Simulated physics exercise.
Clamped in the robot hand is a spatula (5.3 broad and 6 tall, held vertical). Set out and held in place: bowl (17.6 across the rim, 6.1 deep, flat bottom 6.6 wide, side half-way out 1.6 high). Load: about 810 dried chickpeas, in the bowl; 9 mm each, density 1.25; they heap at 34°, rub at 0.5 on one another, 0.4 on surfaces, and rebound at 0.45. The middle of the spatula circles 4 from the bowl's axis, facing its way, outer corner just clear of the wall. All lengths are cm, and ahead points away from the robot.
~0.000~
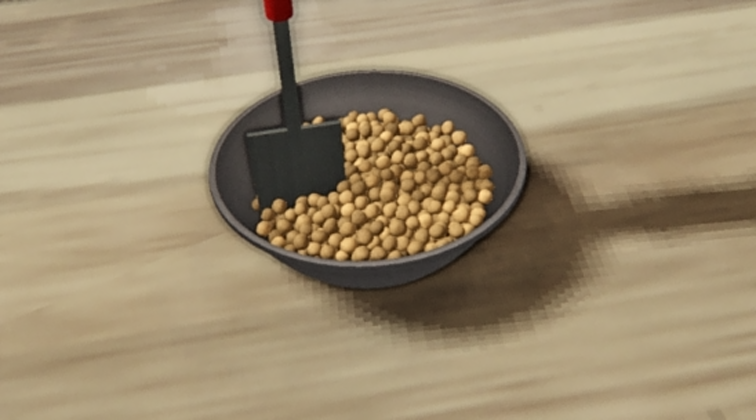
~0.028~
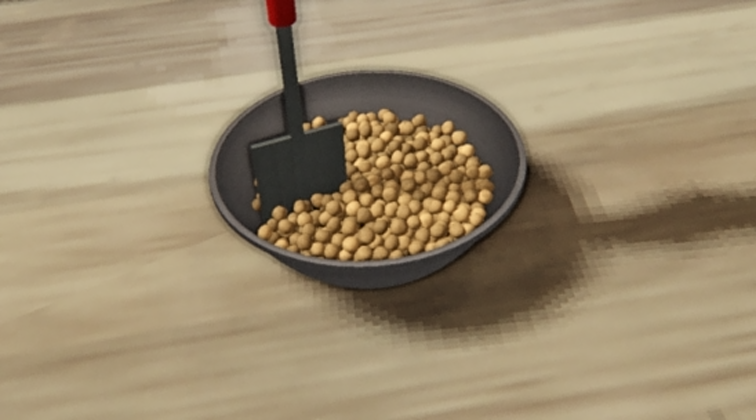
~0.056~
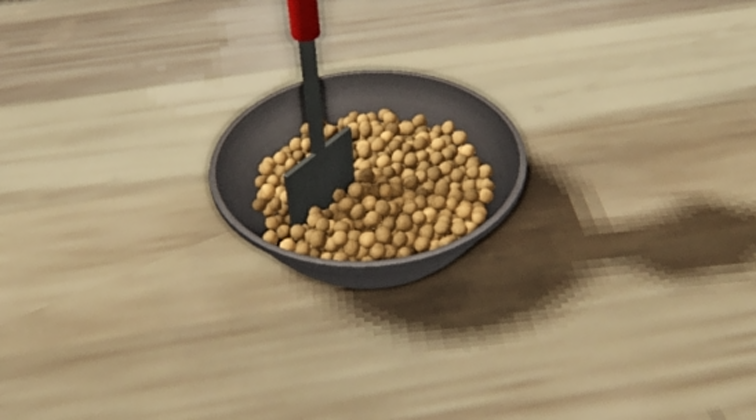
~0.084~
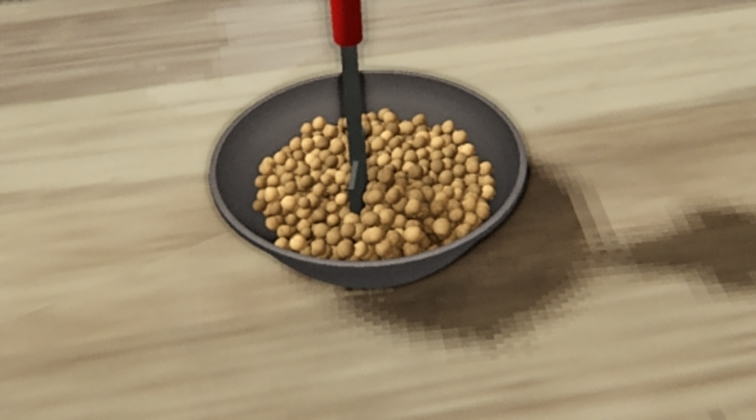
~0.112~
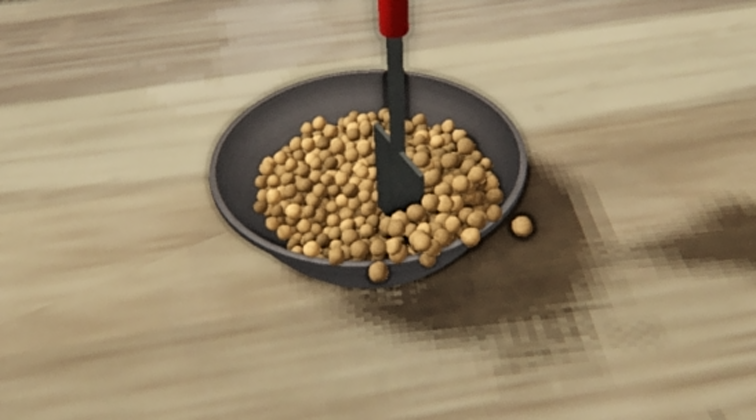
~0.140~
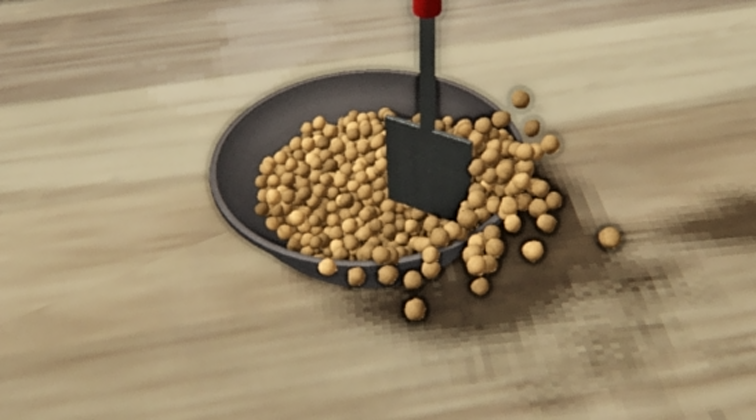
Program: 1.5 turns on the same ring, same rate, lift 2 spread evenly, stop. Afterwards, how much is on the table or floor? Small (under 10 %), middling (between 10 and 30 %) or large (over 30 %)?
Answer: Large; over 30 % of the dried chickpeas finish on the table or floor.
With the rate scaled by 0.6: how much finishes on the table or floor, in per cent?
About 25 per cent.
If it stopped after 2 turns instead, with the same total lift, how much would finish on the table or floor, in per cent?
Then about 40 per cent.
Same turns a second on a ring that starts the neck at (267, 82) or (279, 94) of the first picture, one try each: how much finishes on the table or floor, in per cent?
About 0 and 20 per cent.
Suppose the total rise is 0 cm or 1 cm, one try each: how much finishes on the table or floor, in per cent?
Some 55 and 45 per cent.
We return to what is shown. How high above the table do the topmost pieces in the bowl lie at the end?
Roughly 5.0 cm.
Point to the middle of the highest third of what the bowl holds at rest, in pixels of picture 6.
Near (358, 198).
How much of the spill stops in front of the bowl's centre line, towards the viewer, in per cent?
About 40 per cent.
After 0.27 s, 290° round, highest piece 13 above the table; 611 in the bowl, 36 on the table or floor, 165 in flight or on the tool.
After 0.40 s, 81° round, highest piece 10 above the table; 513 in the bowl, 203 on the table or floor, 96 in flight or on the tool.
After 0.67 s, 180° round, highest piece 5 above the table; 507 in the bowl, 305 on the table or floor.
After 1.37 s, 180° round, highest piece 5 above the table; 507 in the bowl, 305 on the table or floor.
In the end, 507 in the bowl, 305 on the table or floor. That is 38 % on the table or floor.
